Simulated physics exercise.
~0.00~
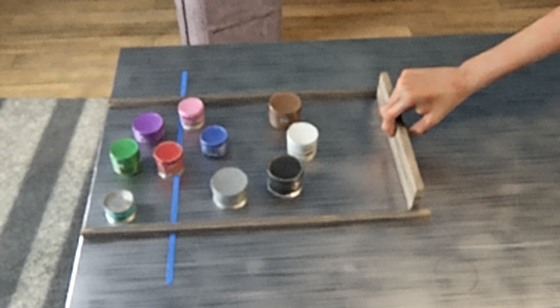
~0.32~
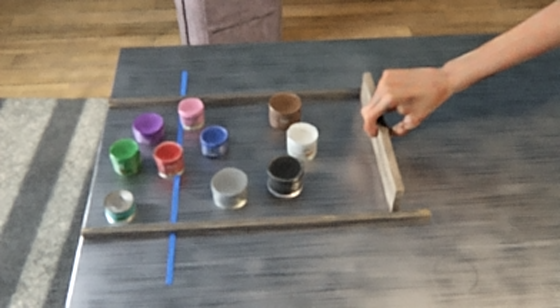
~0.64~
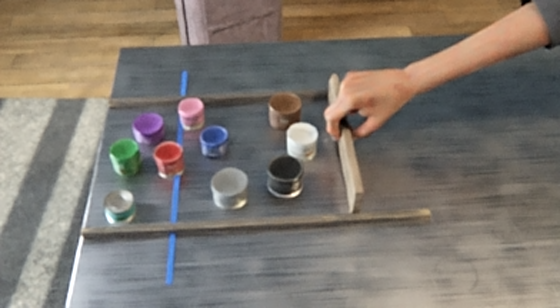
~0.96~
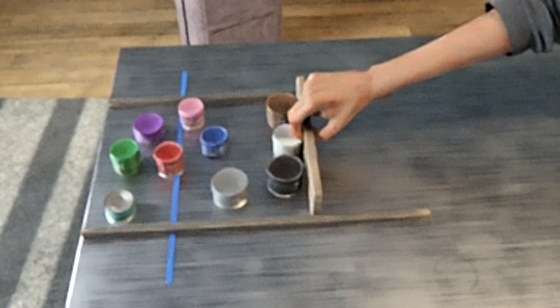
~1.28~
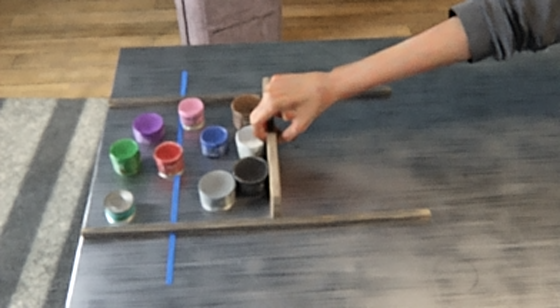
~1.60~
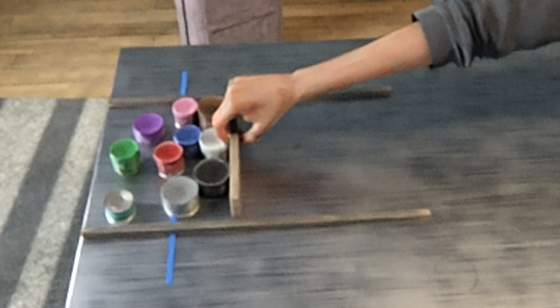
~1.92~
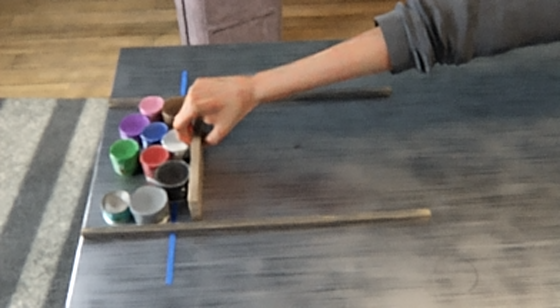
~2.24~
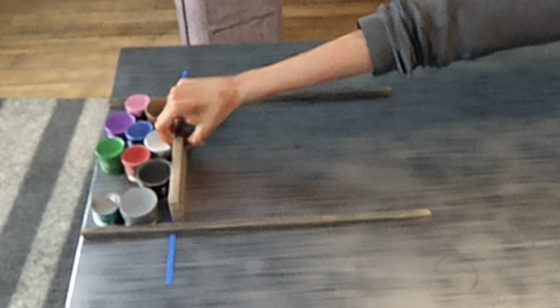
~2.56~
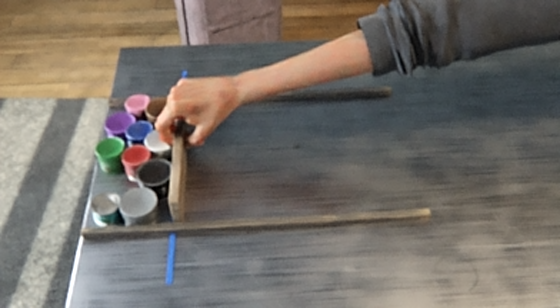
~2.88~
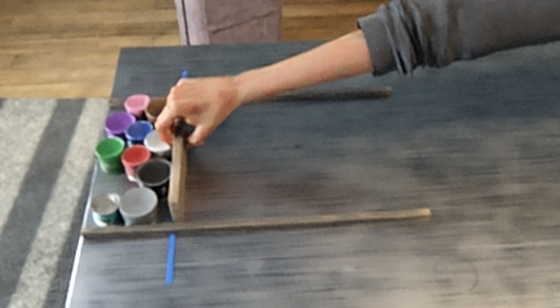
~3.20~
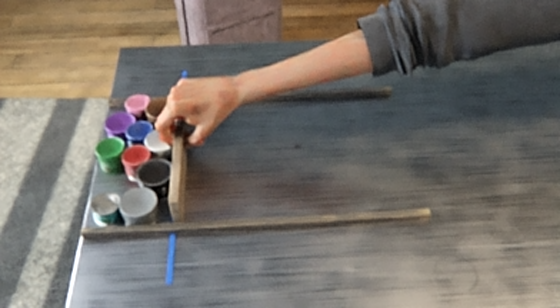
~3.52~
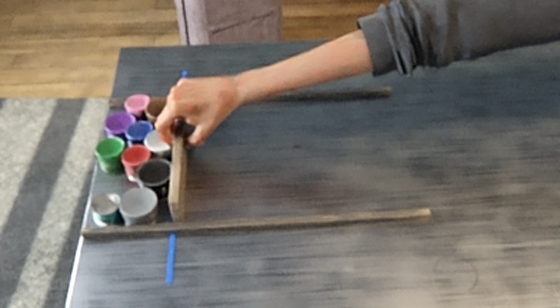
A hand slides a board left, bunching ten small tubs together on the table.
